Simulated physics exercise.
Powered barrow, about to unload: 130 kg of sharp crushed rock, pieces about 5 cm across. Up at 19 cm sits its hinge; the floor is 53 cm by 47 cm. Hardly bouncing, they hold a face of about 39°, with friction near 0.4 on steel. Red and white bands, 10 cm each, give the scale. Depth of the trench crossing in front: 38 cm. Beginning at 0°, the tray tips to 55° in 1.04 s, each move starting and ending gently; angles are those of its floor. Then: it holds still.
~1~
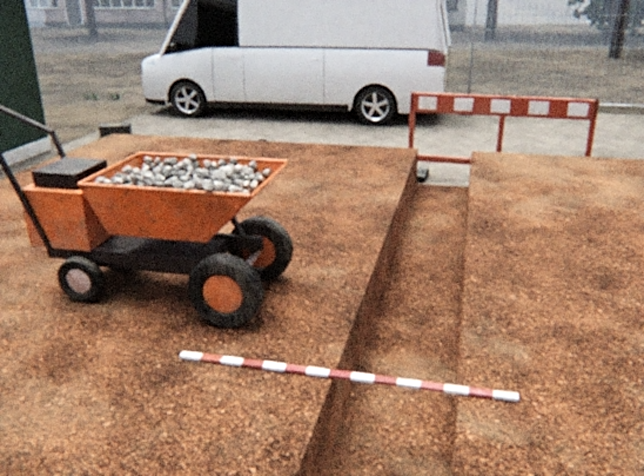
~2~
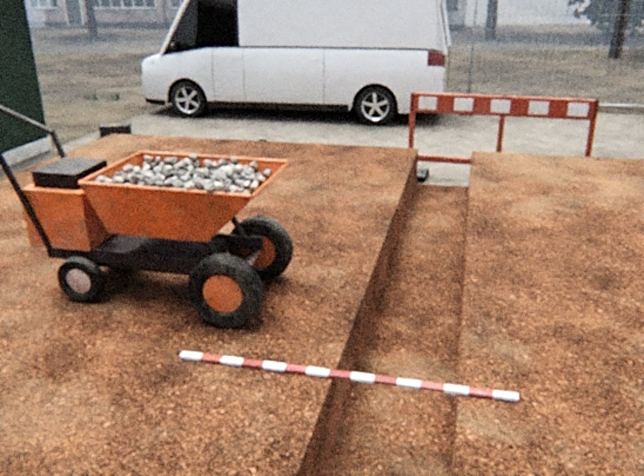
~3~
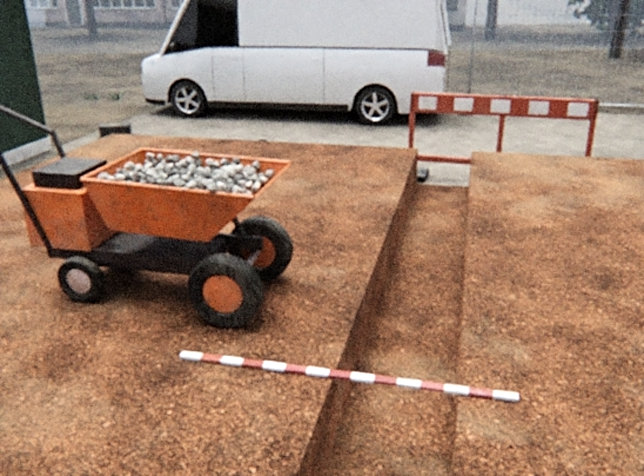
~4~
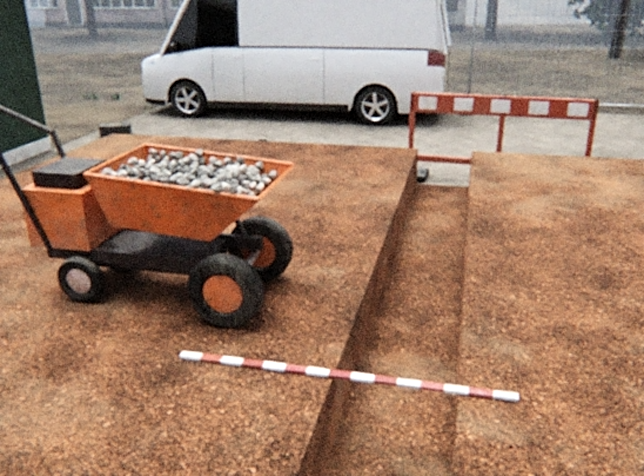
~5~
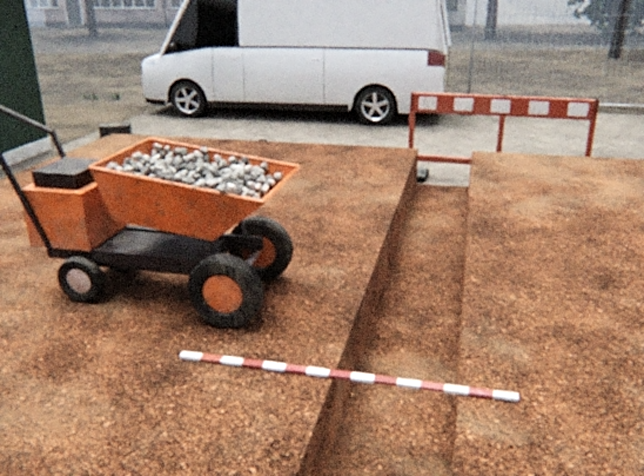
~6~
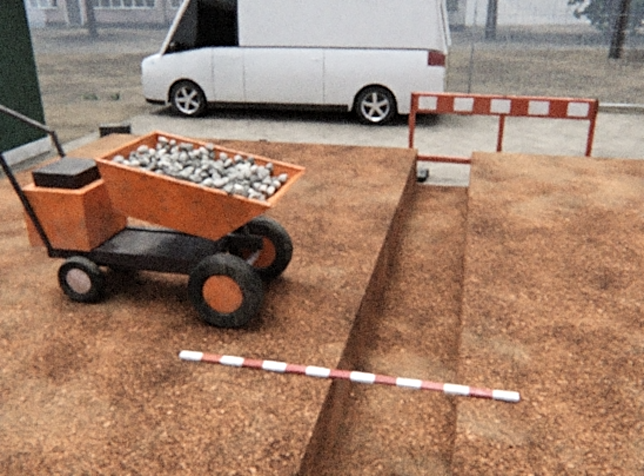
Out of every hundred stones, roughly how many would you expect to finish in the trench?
Close to 39 in every hundred.
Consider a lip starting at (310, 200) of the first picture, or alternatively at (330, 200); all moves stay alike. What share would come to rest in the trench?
Result: Close to 40 then close to 35 per cent.
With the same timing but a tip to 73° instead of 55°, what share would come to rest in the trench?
Near 100 per cent then.
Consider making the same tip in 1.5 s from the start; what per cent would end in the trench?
Then some 30 per cent would.
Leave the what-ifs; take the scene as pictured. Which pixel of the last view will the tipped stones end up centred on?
Their middle ends up near (397, 377).
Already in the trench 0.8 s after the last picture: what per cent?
Something like 0 in a hundred.
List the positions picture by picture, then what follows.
In the first frame, the tray is at 0°, its lip at (250, 196); the top of the load is at (211, 169).
The second frame shows lip at (251, 197), floor tilted 1°, highest stones at (208, 168).
The third frame shows lip at (254, 198), floor tilted 2°, highest stones at (187, 165).
In the fourth frame, the tray is at 4°, its lip at (259, 200); the top of the load is at (167, 159).
In the fifth frame, the tray is at 7°, its lip at (264, 203); the top of the load is at (166, 154).
The sixth frame shows lip at (271, 206), floor tilted 11°, highest stones at (165, 150).
Then, 0.5 s after the last picture the floor is at 46°, 100 % in the tray; the foremost stones are at (323, 228).
Then, 0.8 s after the last picture the floor is at 55°, 94 % in the tray, 3 % short of the trench, 2 % in the trench; the foremost stones are at (379, 333).
Then, 1.2 s after the last picture the floor is at 55°, 75 % in the tray, 5 % short of the trench, 20 % in the trench; the foremost stones are at (436, 392).
Then, 3.1 s after the last picture the floor is at 55°, 58 % in the tray, 3 % short of the trench, 39 % in the trench; the foremost stones are at (452, 386).
